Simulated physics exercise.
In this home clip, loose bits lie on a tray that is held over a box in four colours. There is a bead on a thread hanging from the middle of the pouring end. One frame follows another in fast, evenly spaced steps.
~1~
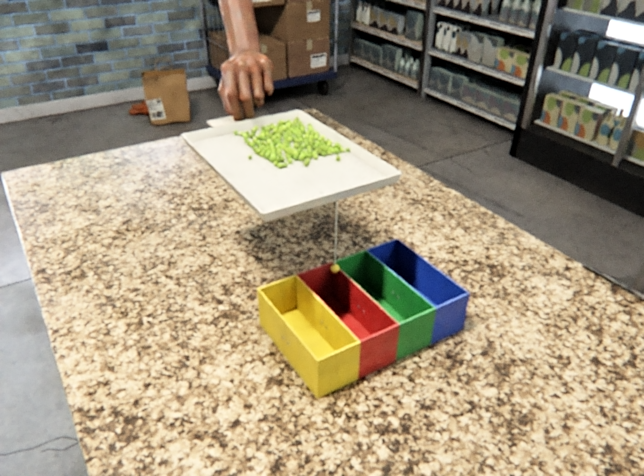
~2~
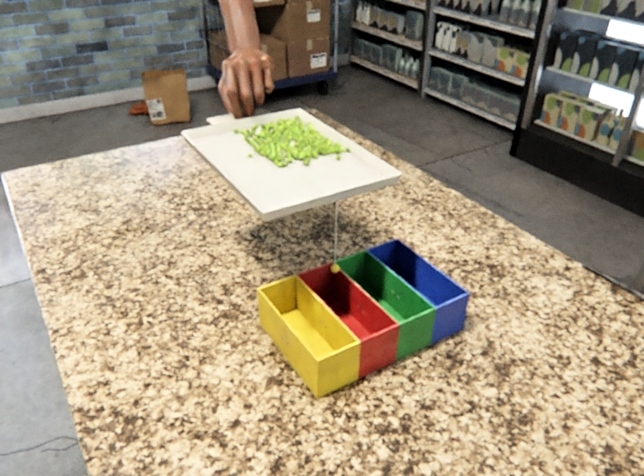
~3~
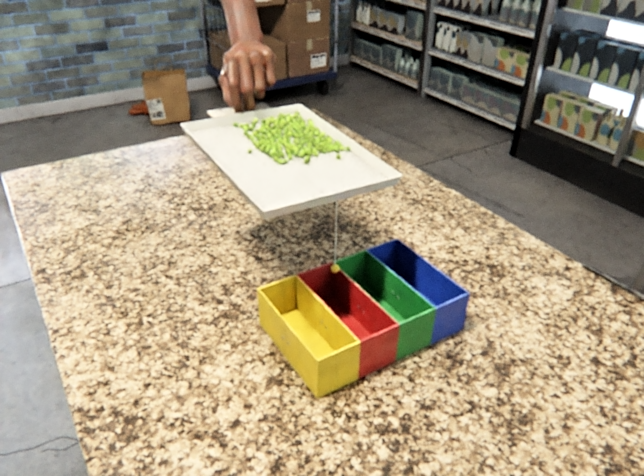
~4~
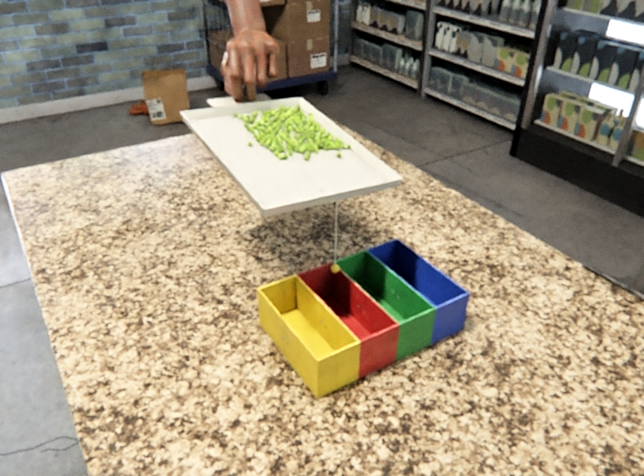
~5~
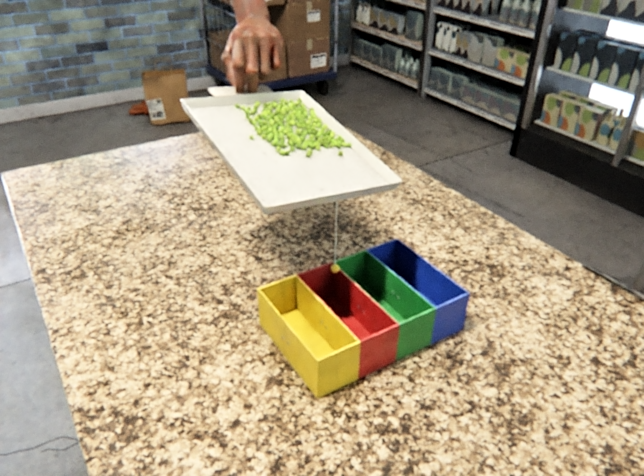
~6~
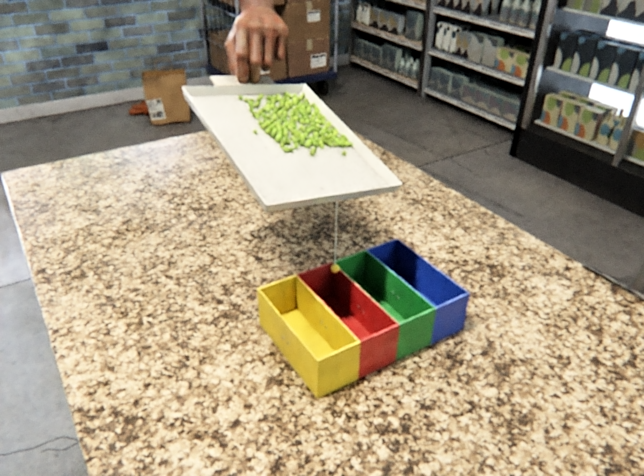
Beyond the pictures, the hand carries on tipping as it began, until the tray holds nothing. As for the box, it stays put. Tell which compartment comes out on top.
It is blue that comes out on top.
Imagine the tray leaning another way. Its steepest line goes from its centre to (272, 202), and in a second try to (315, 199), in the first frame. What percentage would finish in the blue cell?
In order, 0 in a hundred and 0 in a hundred.
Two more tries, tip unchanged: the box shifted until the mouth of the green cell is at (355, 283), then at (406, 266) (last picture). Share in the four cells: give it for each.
Roughly 80 per cent, then roughly 100 per cent.
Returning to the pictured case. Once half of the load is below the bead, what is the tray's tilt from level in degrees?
Roughly 75°.
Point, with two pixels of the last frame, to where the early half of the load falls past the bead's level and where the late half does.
I'd say around (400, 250) at first, then around (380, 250).
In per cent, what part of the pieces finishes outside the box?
I'd say around 0 per cent.
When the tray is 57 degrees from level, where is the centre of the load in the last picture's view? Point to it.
The load is centred near (381, 190).
Shortly afterwards, tray tipped steeply; the bulk on the tray; a little in the blue cell; only a few in the green cell; a little falling or outside the box.
Next, tray tipped right over; a little on the tray; the bulk in the blue cell; a little in the green cell; a little falling or outside the box.
Some moments later, tray tipped past a quarter turn; the bulk in the blue cell; a little in the green cell; only a few falling or outside the box.
In the end, tray tipped past a quarter turn; the bulk in the blue cell; a little in the green cell; none at all in the yellow cell; none at all in the red cell; only a few outside the box.
